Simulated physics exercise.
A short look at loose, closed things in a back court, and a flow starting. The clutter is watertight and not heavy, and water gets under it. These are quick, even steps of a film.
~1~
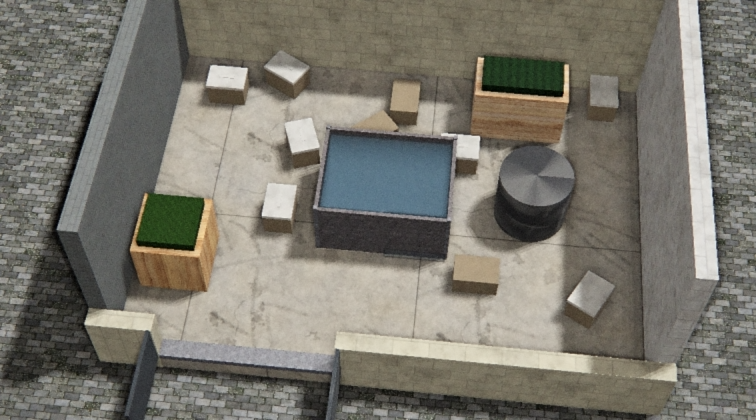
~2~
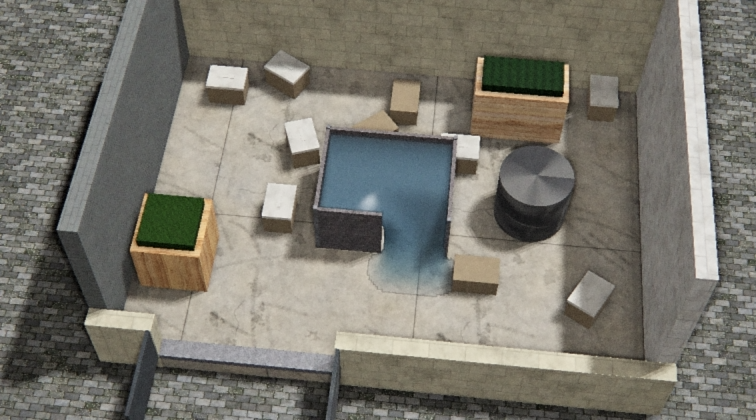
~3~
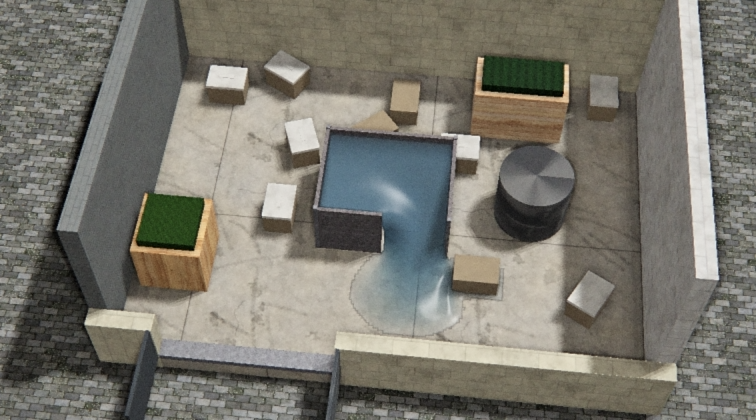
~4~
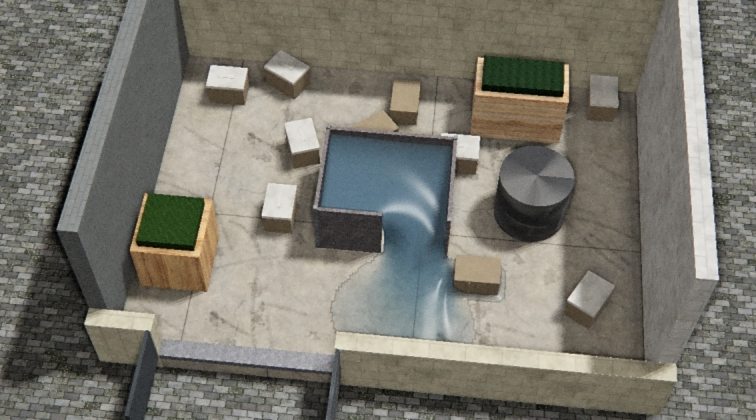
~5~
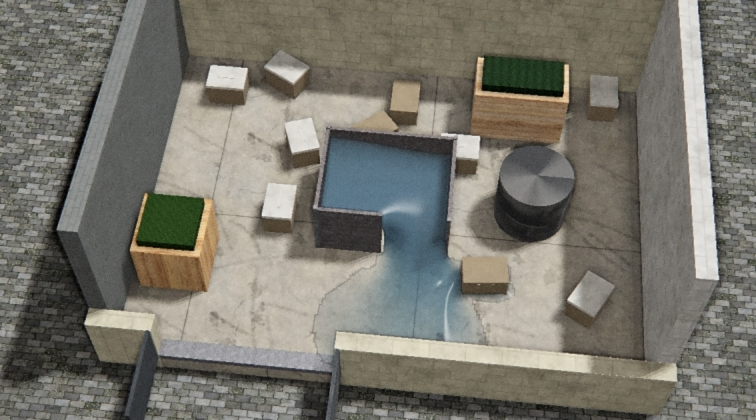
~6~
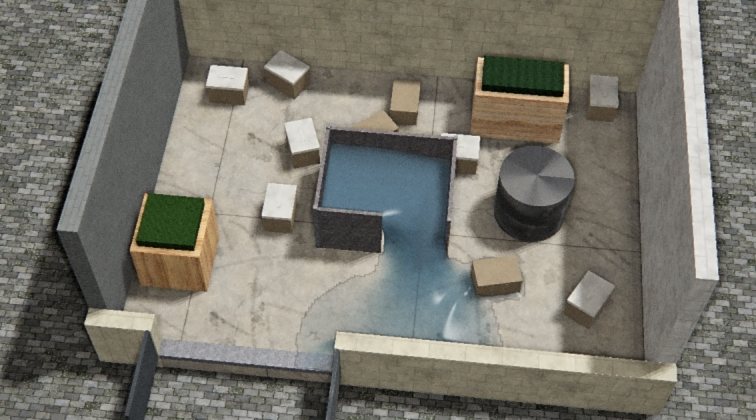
The clip opens on a walled court with a full tank of blue water among scattered boxes, two planters and a dark drum. Part of the tank's front wall is suddenly gone, and water pours out, spreading to the low front wall. One tan box beside the flow slides slightly right; the others stay put.
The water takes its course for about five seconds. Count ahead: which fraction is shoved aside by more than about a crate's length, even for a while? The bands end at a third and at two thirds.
It is less than a third.
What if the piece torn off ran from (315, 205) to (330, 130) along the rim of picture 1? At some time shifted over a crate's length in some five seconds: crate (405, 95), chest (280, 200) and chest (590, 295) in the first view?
In turn: Pushed that far, moved that far, less than that.
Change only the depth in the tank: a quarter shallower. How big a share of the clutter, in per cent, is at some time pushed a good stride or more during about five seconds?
I make it 20 per cent.
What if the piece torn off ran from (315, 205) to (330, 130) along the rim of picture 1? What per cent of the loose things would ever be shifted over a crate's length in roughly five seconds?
I make it 70 per cent.
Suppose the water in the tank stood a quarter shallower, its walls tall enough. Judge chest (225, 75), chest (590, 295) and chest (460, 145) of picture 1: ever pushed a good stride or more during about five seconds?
In that order: No, that far or more, short of that.
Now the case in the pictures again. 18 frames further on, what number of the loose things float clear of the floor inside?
1 of them.
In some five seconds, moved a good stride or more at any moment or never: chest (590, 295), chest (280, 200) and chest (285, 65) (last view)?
One after the other: That far or more, never so far, never so far.
A moment on, 1 of 10 are well off their spots; 0 afloat.
Next, 2 of 10 are well off their spots; 0 afloat.
Later, 2 of 10 are well off their spots; 1 afloat.
In the end, 2 of 10 are well off their spots, and 2 have been at some point; 1 afloat.
